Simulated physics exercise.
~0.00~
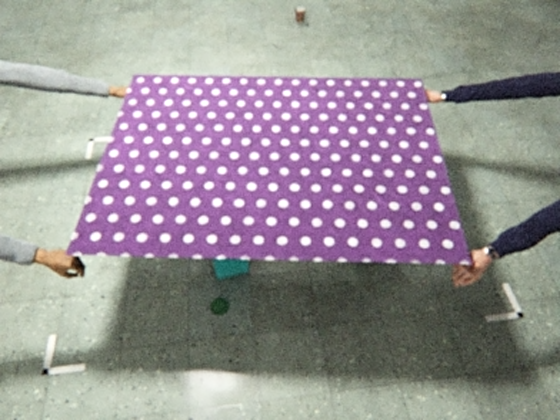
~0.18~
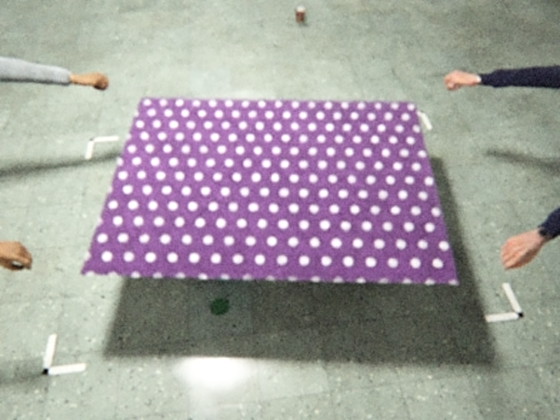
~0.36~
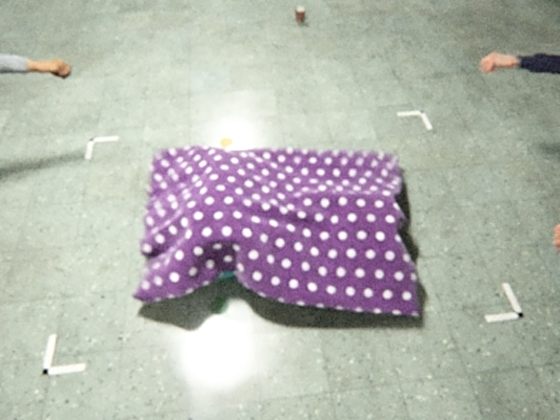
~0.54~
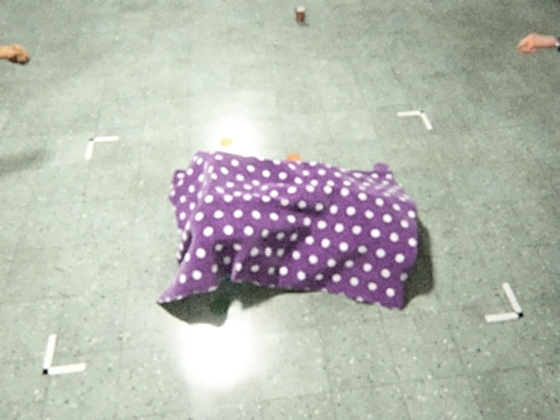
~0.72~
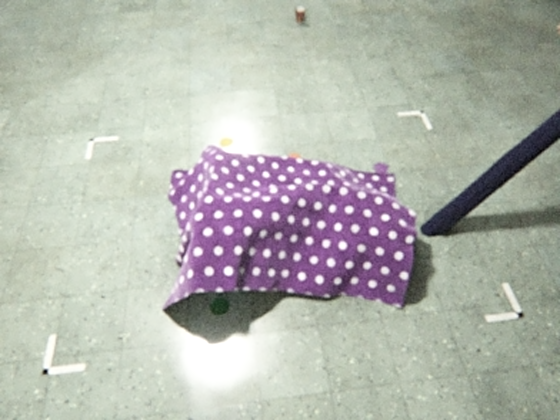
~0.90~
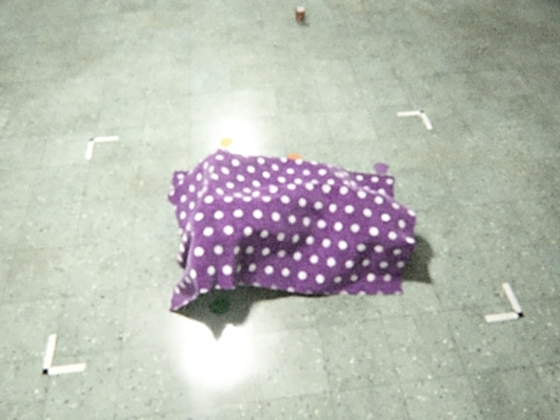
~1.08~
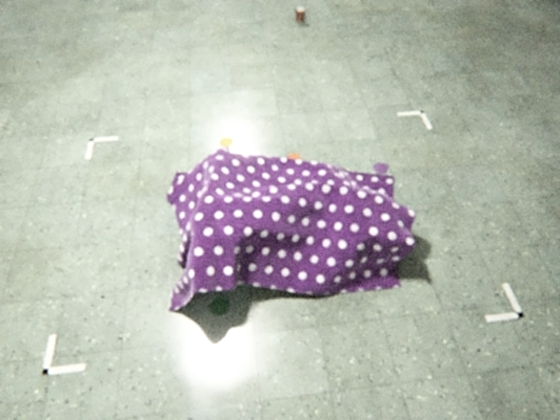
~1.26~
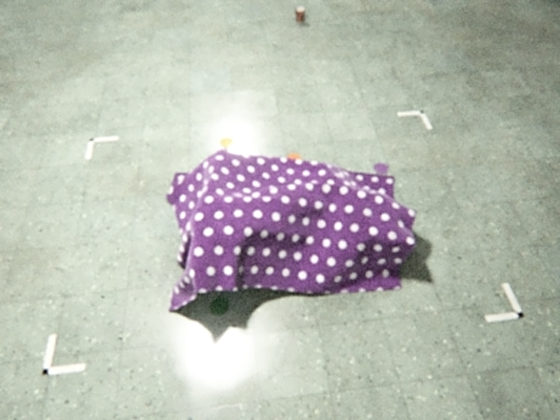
At the start, four hands hold a purple sheet with white dots stretched level above a hallway floor marked with white corners. The hands let go and the sheet drops, while the arms draw back to either side. It buckles as it lands, draping in folds over raised objects beneath. A long, dark shape reaches in from the right beside the sheet, then leaves, and the front edge shifts slightly. Finally, the rumpled sheet lies still, its front left edge arching over the green saucer, while yellow, orange and purple items show along the back.
